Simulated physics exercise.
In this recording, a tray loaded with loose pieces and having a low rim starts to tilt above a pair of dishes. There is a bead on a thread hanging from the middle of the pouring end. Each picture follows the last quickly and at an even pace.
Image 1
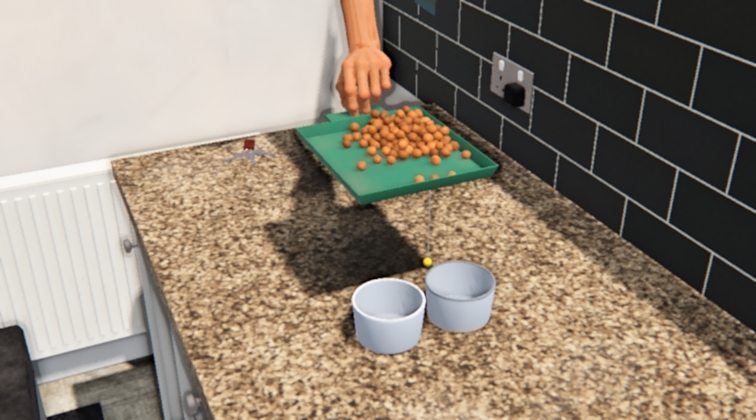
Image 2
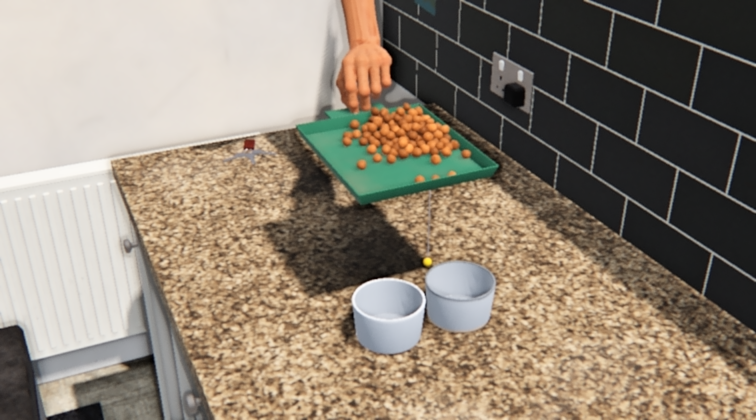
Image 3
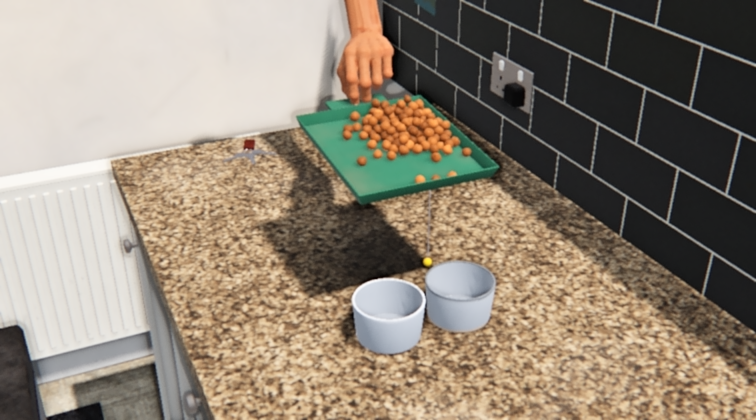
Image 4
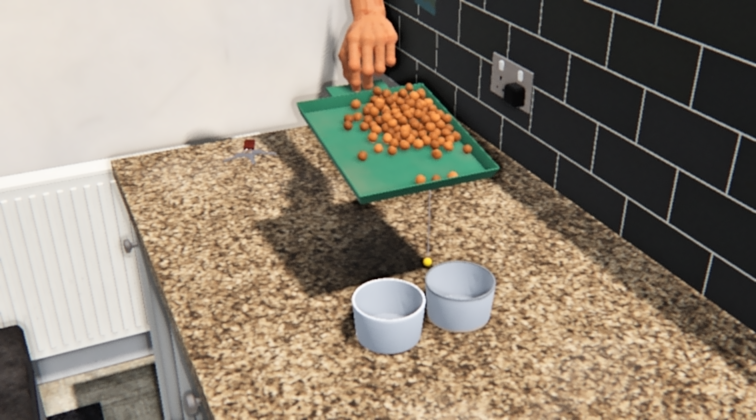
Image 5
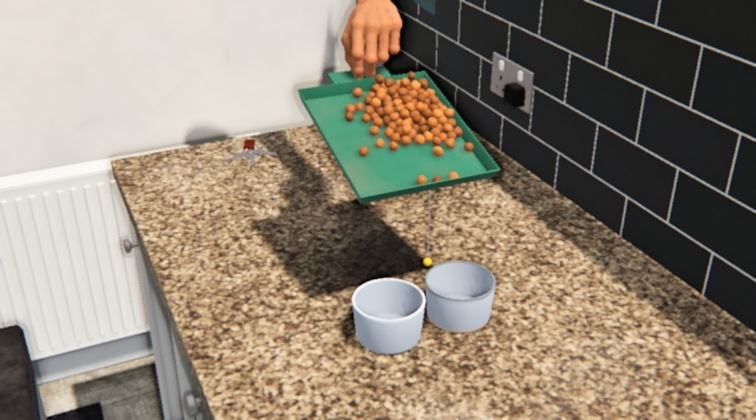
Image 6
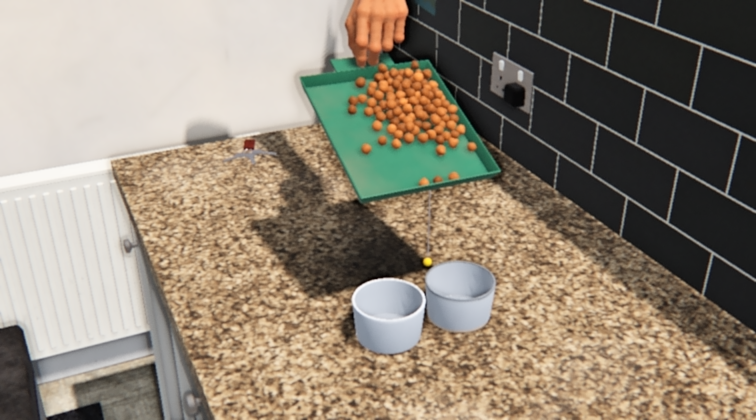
A kitchen worktop of brown speckled stone, beside black wall tiles with a socket, is seen from above at an angle. A hand holds the far end of a green tray heaped with small orange-brown balls, above and behind two pale blue-grey dishes, with a yellow bead by the right one. The hand raises that far end, steepening the tray gradually, while the camera stays still.
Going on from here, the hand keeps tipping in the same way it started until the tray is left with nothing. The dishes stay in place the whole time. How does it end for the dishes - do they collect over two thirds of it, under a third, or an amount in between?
When it's done, the haul in the dishes makes a third without going past two thirds.
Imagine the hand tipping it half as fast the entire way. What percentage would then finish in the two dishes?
About 50 %.
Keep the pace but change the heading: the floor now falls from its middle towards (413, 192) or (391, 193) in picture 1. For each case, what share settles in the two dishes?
About 60 and 50 percent.
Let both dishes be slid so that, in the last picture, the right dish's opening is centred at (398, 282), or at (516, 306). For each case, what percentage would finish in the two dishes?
Some 0 percent in the first case, 10 percent in the second.
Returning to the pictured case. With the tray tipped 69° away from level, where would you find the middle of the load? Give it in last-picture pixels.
Centre estimate: (458, 184).
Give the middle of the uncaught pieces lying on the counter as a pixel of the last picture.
It's centred close to pixel (532, 353).
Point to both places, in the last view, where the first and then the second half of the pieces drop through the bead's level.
(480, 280) first, (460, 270) later.
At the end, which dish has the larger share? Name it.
Observation: The right-placed dish is the fuller of the two.
Just after the last frame, tray tipped steeply; roughly two thirds on the tray; just a few in the left dish; just a few in the right dish; about a tenth outside both; roughly a quarter in the air.
A moment on, tray tipped past a quarter turn; about a tenth in the left dish; roughly a quarter in the right dish; roughly half outside both; about a tenth in the air.
Further on, tray tipped past a quarter turn; about a tenth in the left dish; roughly a third in the right dish; roughly half outside both.
When it is over, tray tipped past a quarter turn; about a tenth in the left dish; roughly a third in the right dish; roughly half outside both.
